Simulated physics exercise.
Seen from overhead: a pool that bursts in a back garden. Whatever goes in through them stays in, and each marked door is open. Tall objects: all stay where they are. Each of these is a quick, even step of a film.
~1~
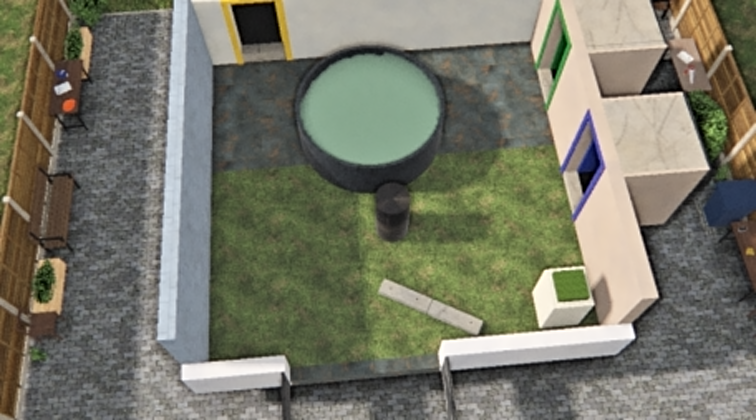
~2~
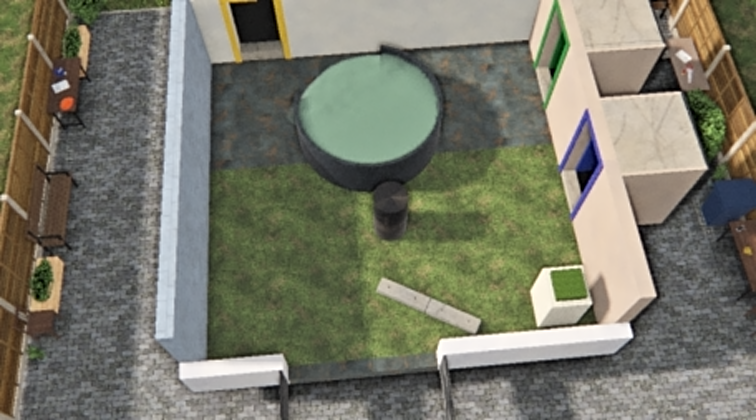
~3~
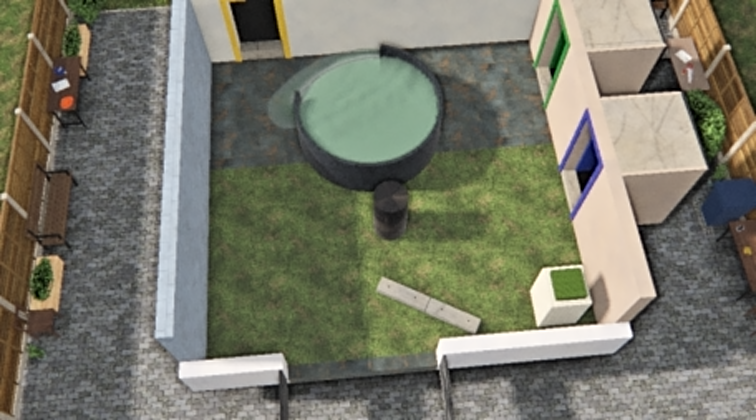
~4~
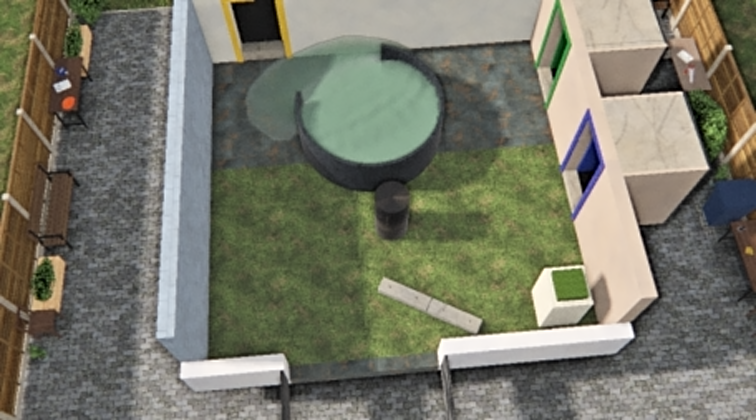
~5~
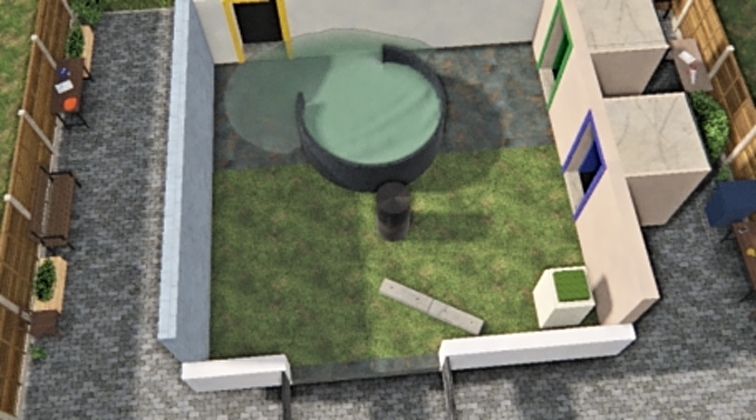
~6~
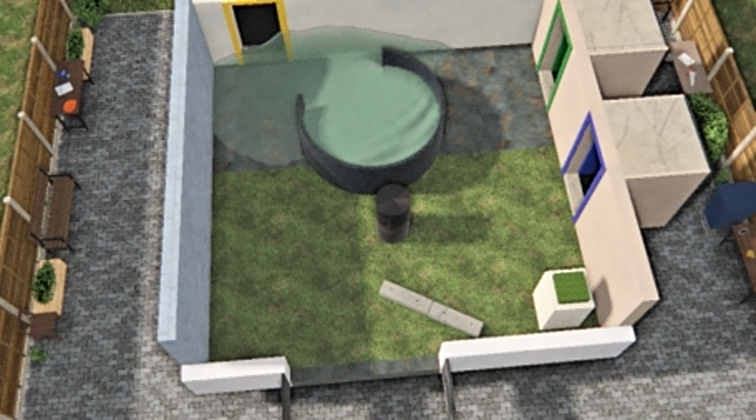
A round pool in a walled garden bursts at its far side, spreading water across the paving.
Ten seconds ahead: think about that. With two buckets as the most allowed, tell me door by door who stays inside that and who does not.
Here it is: The green door does not; the yellow door does not; the blue door stays inside it.
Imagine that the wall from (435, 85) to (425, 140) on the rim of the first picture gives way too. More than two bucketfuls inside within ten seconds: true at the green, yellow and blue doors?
At the doors, green crosses the line, yellow never reaches it and blue crosses the line.
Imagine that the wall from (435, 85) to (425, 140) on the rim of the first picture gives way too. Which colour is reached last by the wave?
Call it the door marked yellow.
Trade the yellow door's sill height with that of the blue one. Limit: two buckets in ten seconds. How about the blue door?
Result - blue never crosses the line.
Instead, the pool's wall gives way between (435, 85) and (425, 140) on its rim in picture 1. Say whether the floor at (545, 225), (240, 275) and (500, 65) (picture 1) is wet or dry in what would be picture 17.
In turn: Swamped, untouched, swamped.
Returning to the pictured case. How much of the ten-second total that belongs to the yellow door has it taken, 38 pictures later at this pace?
Roughly 100 per cent.
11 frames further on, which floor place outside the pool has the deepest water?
About (215, 71).
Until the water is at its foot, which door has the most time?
That is the one in blue.
A moment on, water covers 25 % of the floor; the green door not reached, the yellow door over two buckets in, the blue door not reached.
Next, water covers 40 % of the floor; the green door under two buckets in, the yellow door far over two buckets in, the blue door not reached.
Then, water covers 65 % of the floor; the green door far over two buckets in, the yellow door far over two buckets in, the blue door wet at the sill, nothing in.
Later, water covers 95 % of the floor; the green door far over two buckets in, the yellow door far over two buckets in, the blue door wet at the sill, nothing in.
In the end, water covers 95 % of the floor; the green door far over two buckets in, the yellow door far over two buckets in, the blue door wet at the sill, nothing in.
